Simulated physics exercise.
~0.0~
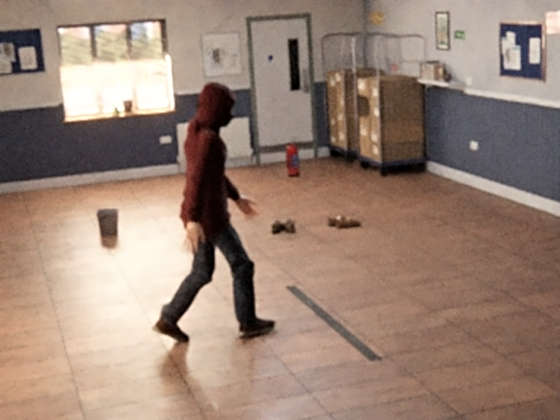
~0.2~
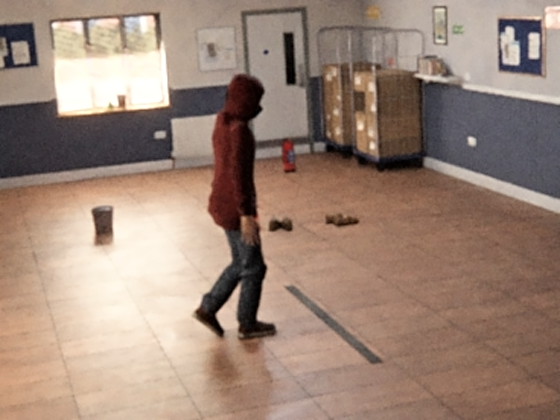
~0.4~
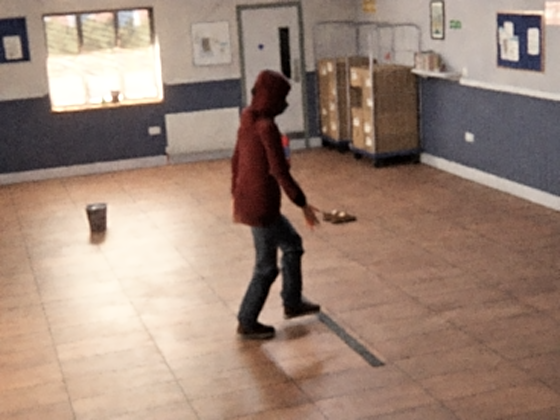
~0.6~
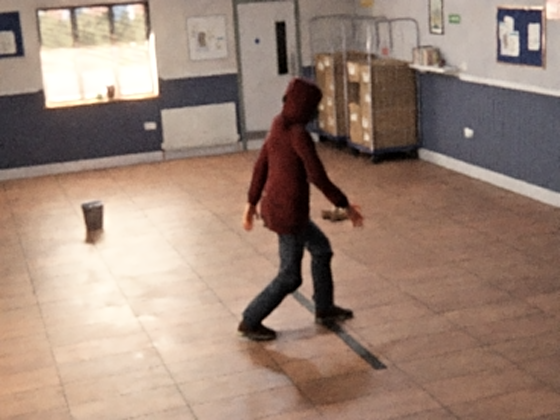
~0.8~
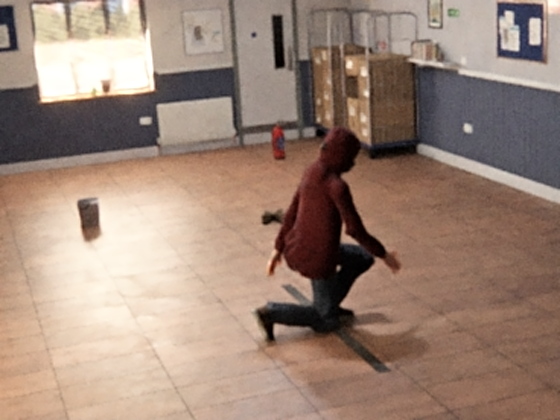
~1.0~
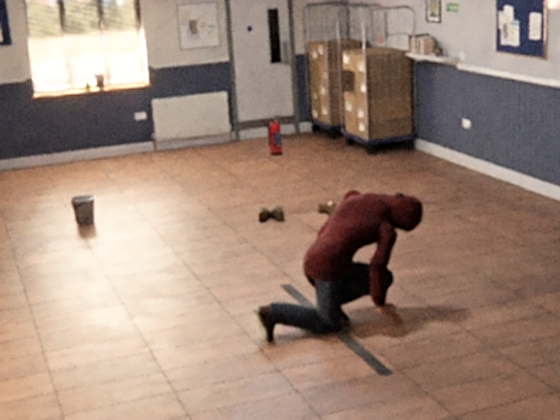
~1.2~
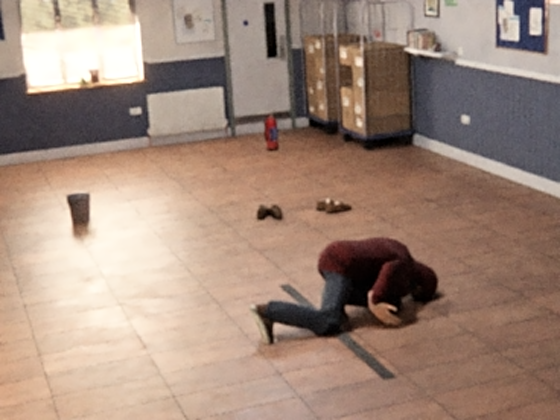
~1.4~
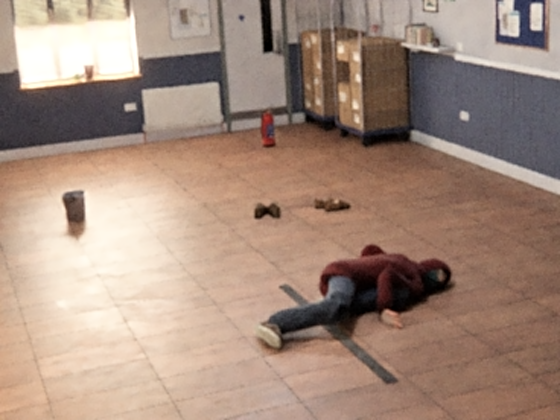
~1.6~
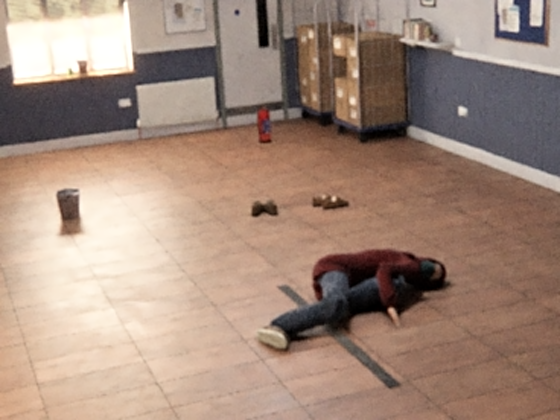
Person in a dark red hood walking right across a tiled hall, dropping to one knee, then slumping down across a black strip.
